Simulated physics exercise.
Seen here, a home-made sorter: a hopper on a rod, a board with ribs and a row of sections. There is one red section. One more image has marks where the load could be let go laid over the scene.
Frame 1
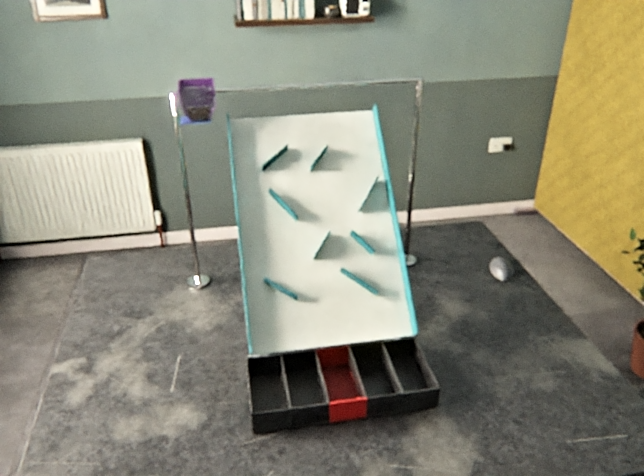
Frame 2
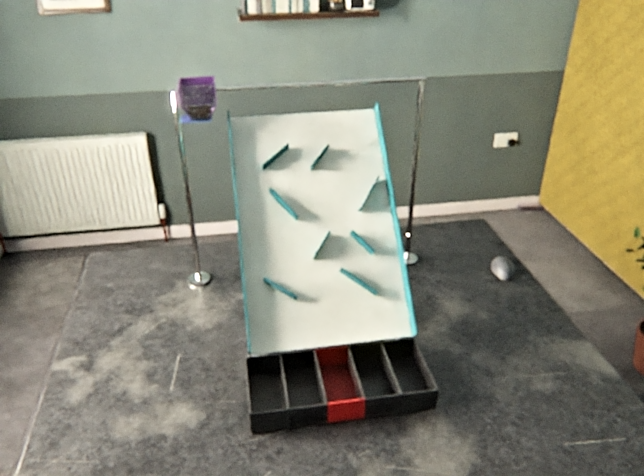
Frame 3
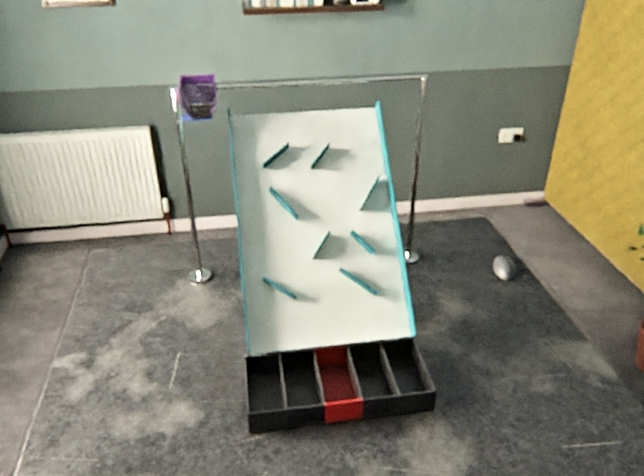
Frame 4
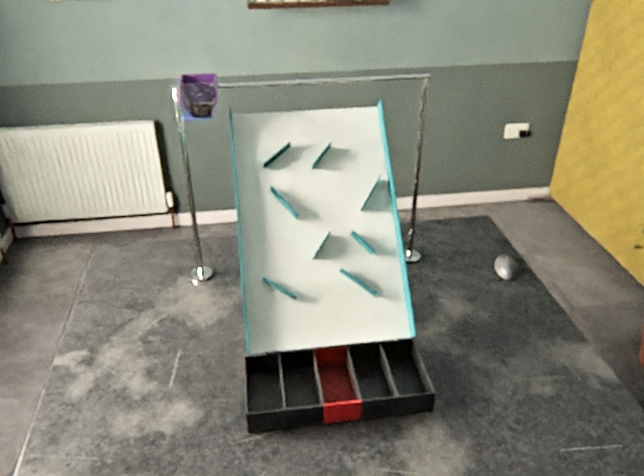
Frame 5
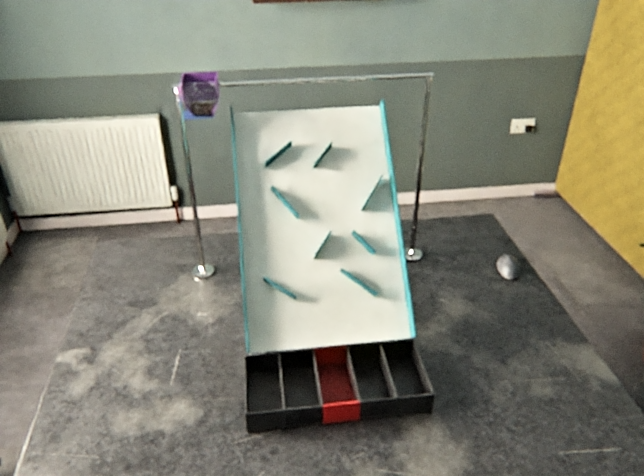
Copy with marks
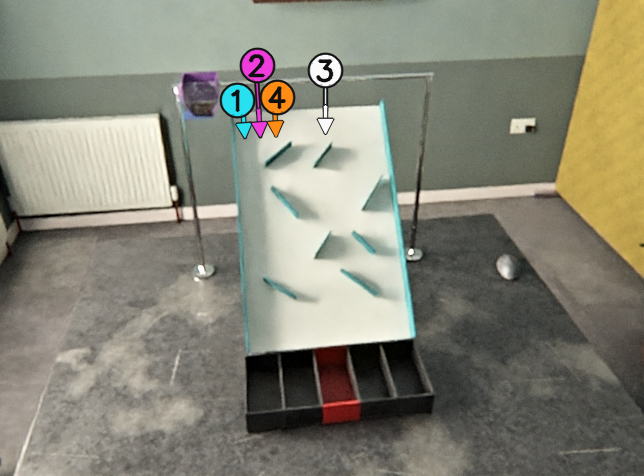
In a room with a grey floor, a purple hopper stayed on a metal rod beside a sloping white board with teal ribs, above dark sections and a red one, while only the view shifted slightly.
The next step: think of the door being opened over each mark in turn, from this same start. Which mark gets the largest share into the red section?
Mark 3 does it best.
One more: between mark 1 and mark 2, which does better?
That would be 1.
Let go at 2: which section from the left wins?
The first.
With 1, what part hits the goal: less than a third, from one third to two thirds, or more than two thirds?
It is less than a third.
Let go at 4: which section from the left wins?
The first from the left.
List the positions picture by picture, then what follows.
Hopper at (199, 112), allspice berries, door shut, in the first picture.
Ribs (263, 165) to (288, 143), (312, 166) to (328, 144), (270, 187) to (298, 217), in the second picture.
Ribs (361, 208) to (380, 175), (314, 256) to (330, 231), (352, 230) to (374, 251), in the third picture.
Ribs (263, 277) to (296, 298), (341, 268) to (377, 294), in the fourth picture.
Red section at (342, 411), number 3 of 5 from the left, in the fifth picture.
On the marked copy, mark 1 meets the board at (244, 132); mark 2 meets the board at (260, 131); mark 3 meets the board at (325, 128); mark 4 meets the board at (275, 131).
With 1, a small part in the red section, most in other sections, a small part outside the box.
With 2, none in the red section, most in other sections, a small part outside the box.
With 3, about a third in the red section, about half in other sections.
With 4, a small part in the red section, about two thirds in other sections, about a quarter outside the box.
